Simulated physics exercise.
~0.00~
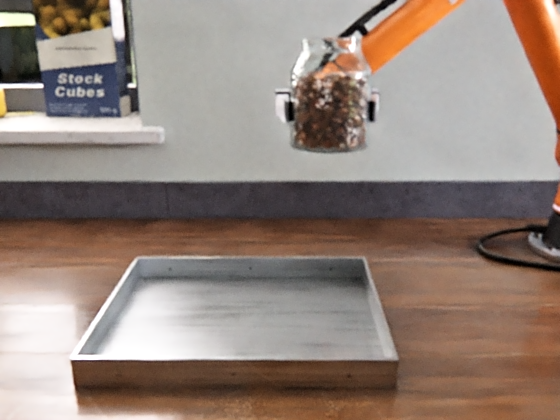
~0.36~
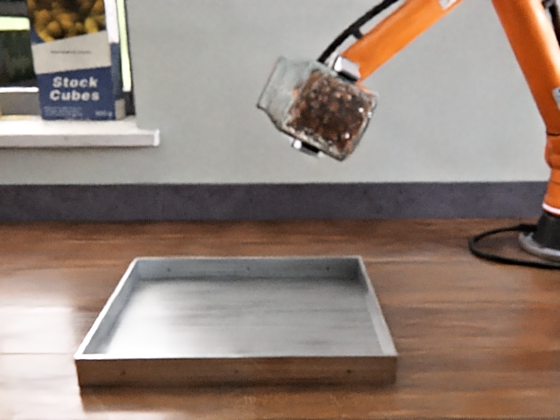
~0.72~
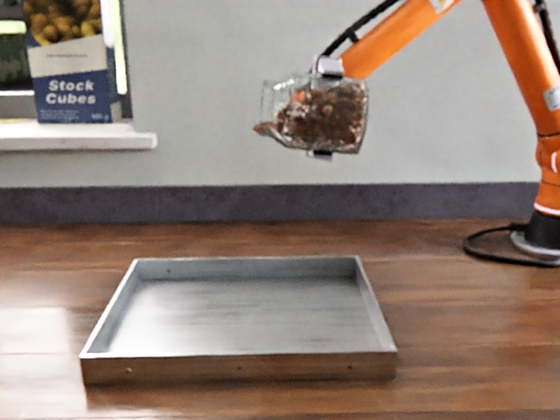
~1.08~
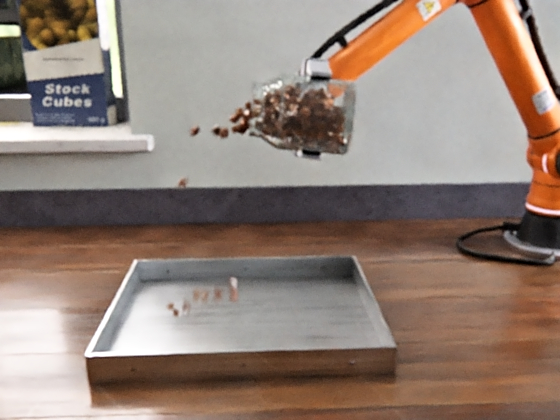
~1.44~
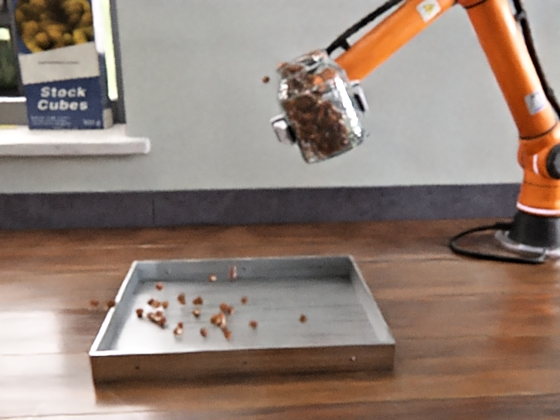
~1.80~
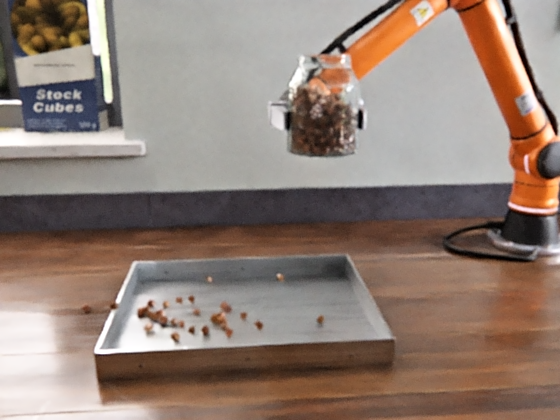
An orange robot arm tips a jar, spills some brown pellets into a tray, and rights it.
